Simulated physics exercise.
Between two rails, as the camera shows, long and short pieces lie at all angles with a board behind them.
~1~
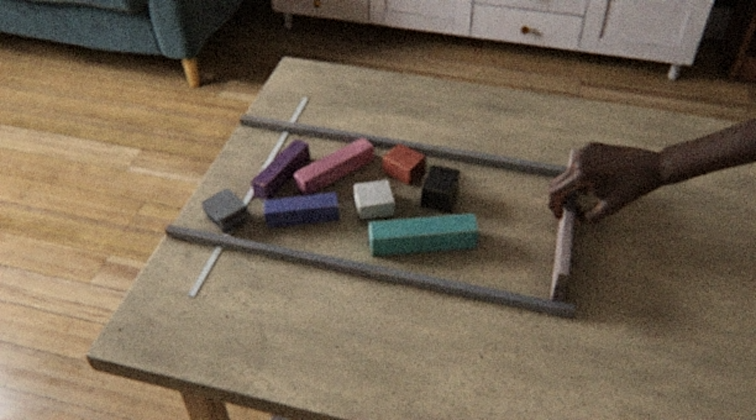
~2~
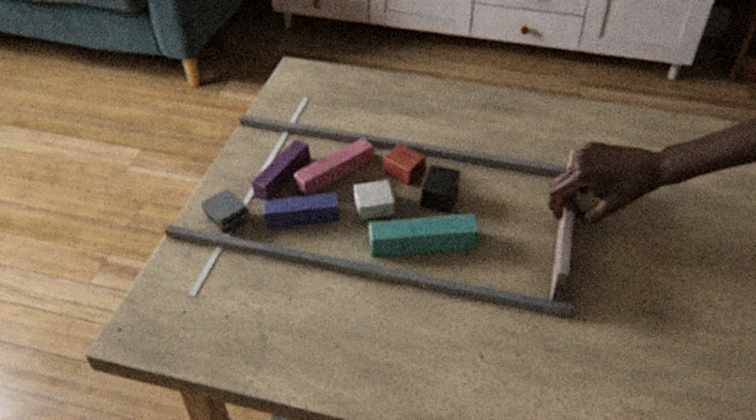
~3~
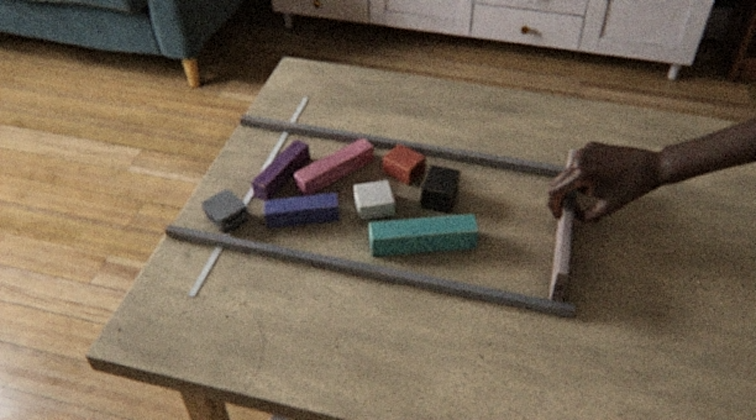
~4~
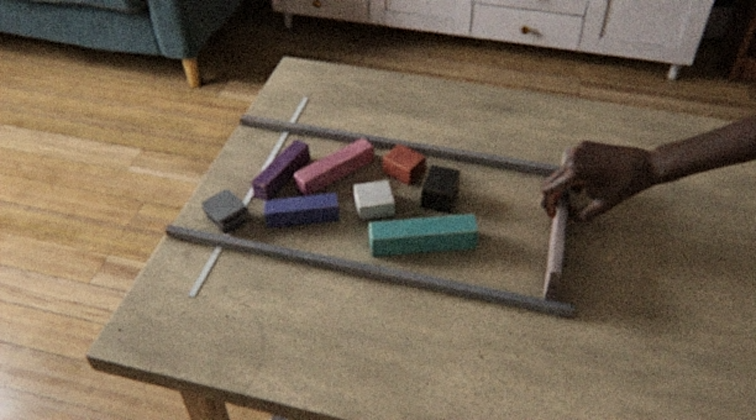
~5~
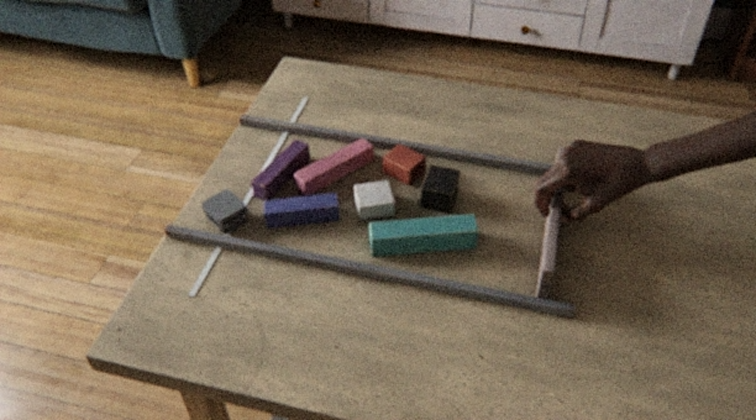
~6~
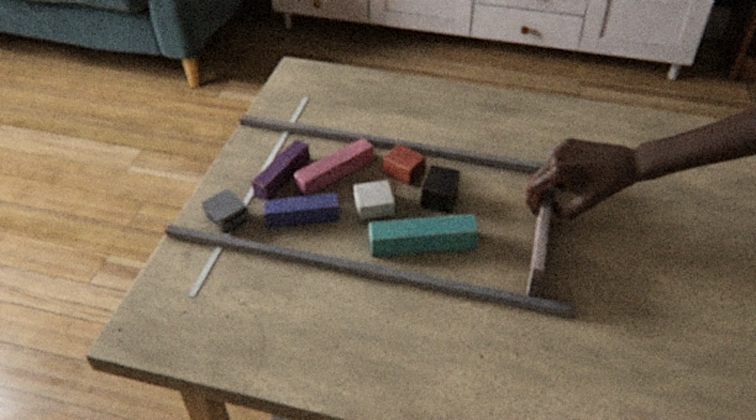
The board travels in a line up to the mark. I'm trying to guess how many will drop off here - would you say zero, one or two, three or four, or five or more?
I'd say three or four.
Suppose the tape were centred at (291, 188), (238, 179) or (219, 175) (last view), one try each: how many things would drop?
Per try in turn: 1, 4, 6.
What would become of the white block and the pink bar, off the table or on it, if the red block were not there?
I'd say the white block stays where it is, while the pink bar stays where it is.
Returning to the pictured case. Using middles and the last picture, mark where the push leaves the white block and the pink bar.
First object: (220, 176); second object: (225, 143).
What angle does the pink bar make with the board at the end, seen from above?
Angle: Roughly 20 degrees.
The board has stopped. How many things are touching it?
Count recorded: 3.
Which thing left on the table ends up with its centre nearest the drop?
Closest at the end: The pink bar.
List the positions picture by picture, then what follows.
Grey case (225, 212); purple bar (282, 169); blue bar (302, 210); board (567, 222); tape (257, 182), in the first frame.
Purple bar (282, 170); white block (374, 200), in the second frame.
Blue bar (302, 210); turquoise bar (423, 235), in the third frame.
Grey case (225, 212); red block (404, 164), in the fourth frame.
Purple bar (282, 170); pink bar (335, 167), in the fifth frame.
Grey case (225, 212); purple bar (282, 170); blue bar (302, 210); board (544, 218); tape (257, 182), in the sixth frame.
A little later, none off yet; grey case at rest near (225, 212); purple bar at rest near (282, 170); blue bar at rest near (302, 210).
When it is over, the number that fall off is three or four; down, blue bar, purple bar and grey case.
